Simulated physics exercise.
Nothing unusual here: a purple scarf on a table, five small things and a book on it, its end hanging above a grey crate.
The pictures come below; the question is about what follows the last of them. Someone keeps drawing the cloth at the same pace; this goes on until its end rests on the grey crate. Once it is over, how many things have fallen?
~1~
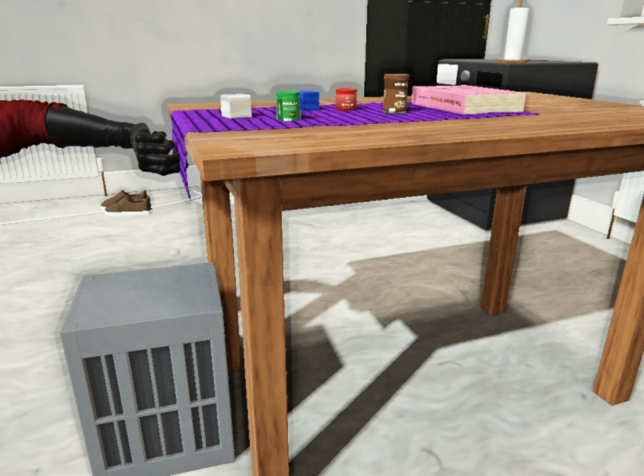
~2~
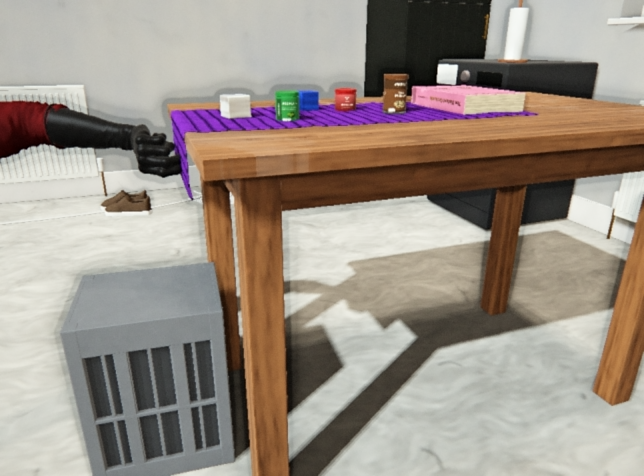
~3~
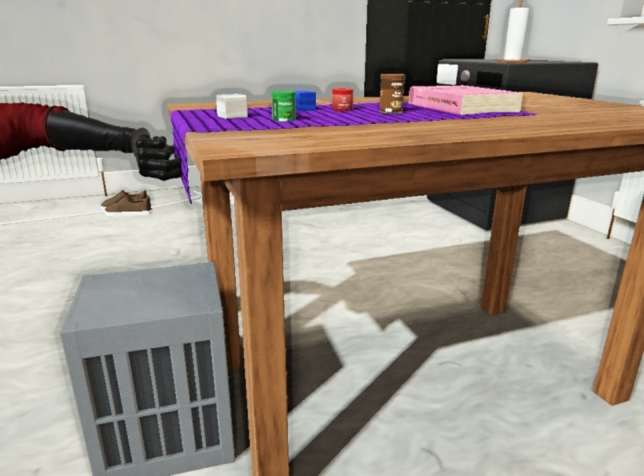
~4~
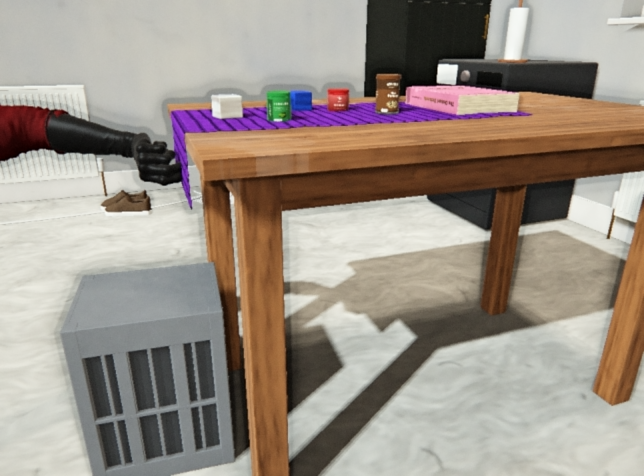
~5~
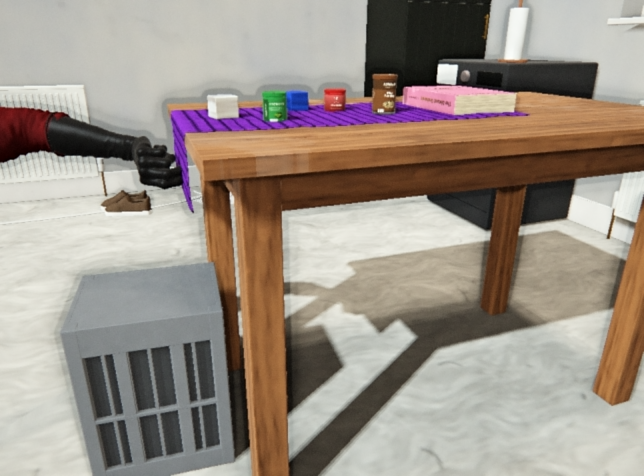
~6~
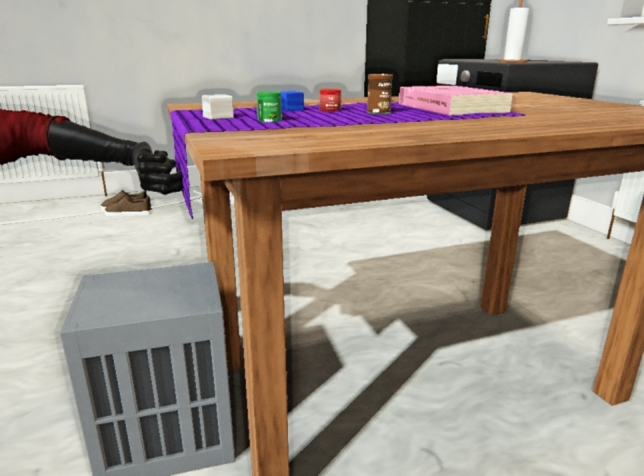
By the end, two have fallen.
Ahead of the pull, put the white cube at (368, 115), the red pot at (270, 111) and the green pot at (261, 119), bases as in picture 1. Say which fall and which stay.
Note - white cube retained, red pot lost, green pot lost.
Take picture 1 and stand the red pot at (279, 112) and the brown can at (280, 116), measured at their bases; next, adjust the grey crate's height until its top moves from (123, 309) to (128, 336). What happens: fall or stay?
Note: Red pot lost; brown can lost.
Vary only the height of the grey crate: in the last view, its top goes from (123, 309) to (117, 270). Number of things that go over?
The count would be 1.
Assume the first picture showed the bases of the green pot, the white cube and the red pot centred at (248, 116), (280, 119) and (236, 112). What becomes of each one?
First the green pot, which is lost, then the white cube, which is lost, and finally the red pot, which is lost.
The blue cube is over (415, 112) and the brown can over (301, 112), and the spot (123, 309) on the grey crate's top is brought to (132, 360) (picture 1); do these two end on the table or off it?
In the end the blue cube is still on top and the brown can is no longer on top.
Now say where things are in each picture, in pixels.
Hem (191, 199); white cube (236, 95); green pot (288, 92); blue cube (306, 91); red pot (346, 89); brown can (397, 74); top of the crate (123, 310), in the first picture.
Hem (193, 200); white cube (235, 95), in the second picture.
Hem (192, 204); green pot (284, 92), in the third picture.
Hem (192, 209); blue cube (299, 92); top of the crate (123, 310), in the fourth picture.
Hem (194, 213); red pot (335, 89), in the fifth picture.
Hem (193, 219); white cube (217, 96); green pot (269, 92); blue cube (290, 92); red pot (331, 89); brown can (380, 75), in the sixth picture.
Soon after, hem near (187, 231); all still up.
After that, hem near (189, 269); white cube gone.
In the end, hem on the crate; white cube and green pot gone. The count of fallen things is two.
